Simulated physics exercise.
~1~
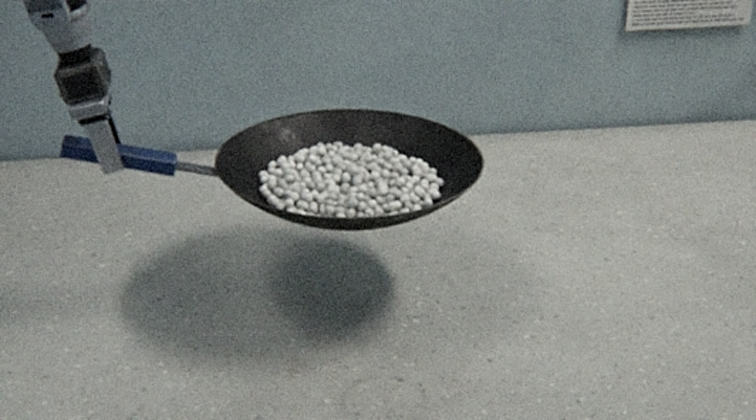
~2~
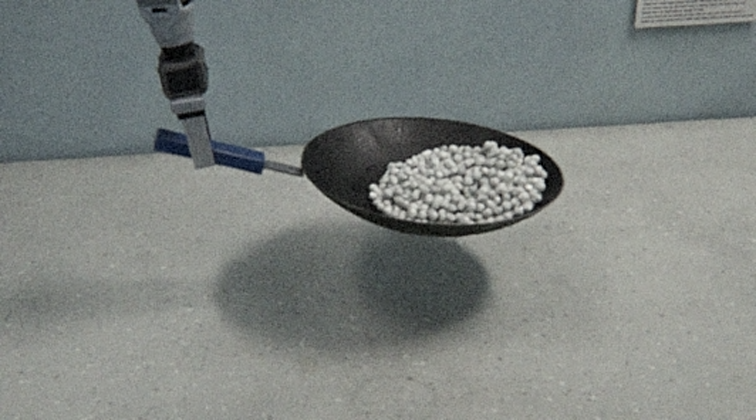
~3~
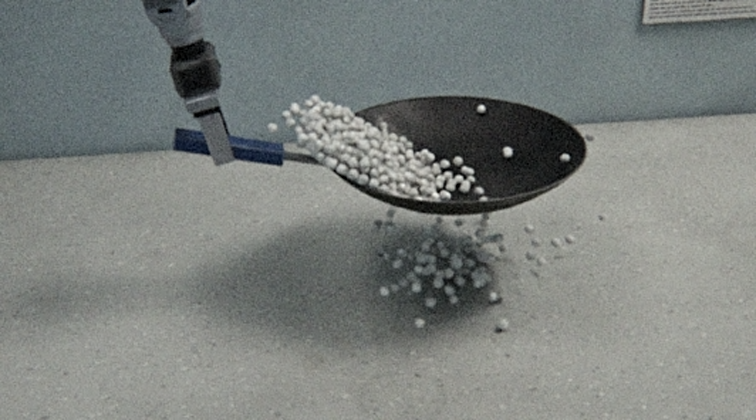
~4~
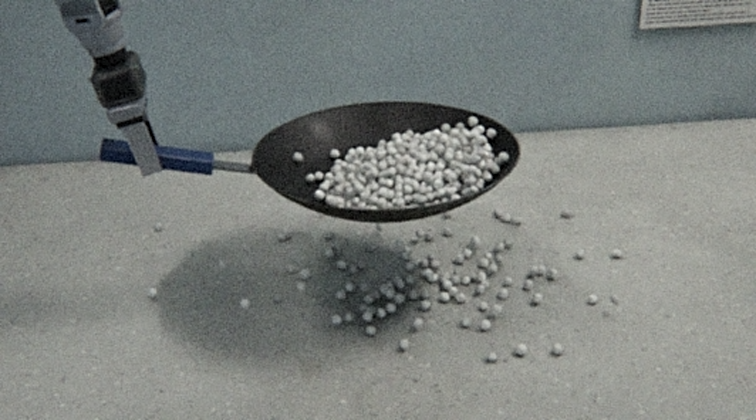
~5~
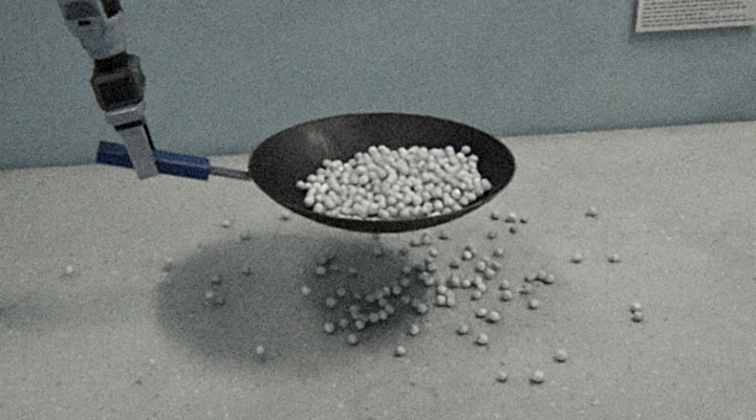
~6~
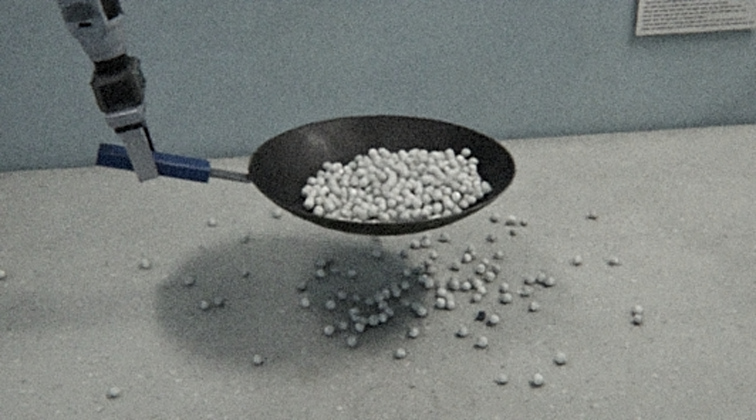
Above a speckled table, a robot arm jerks a wok, spilling some white beads.
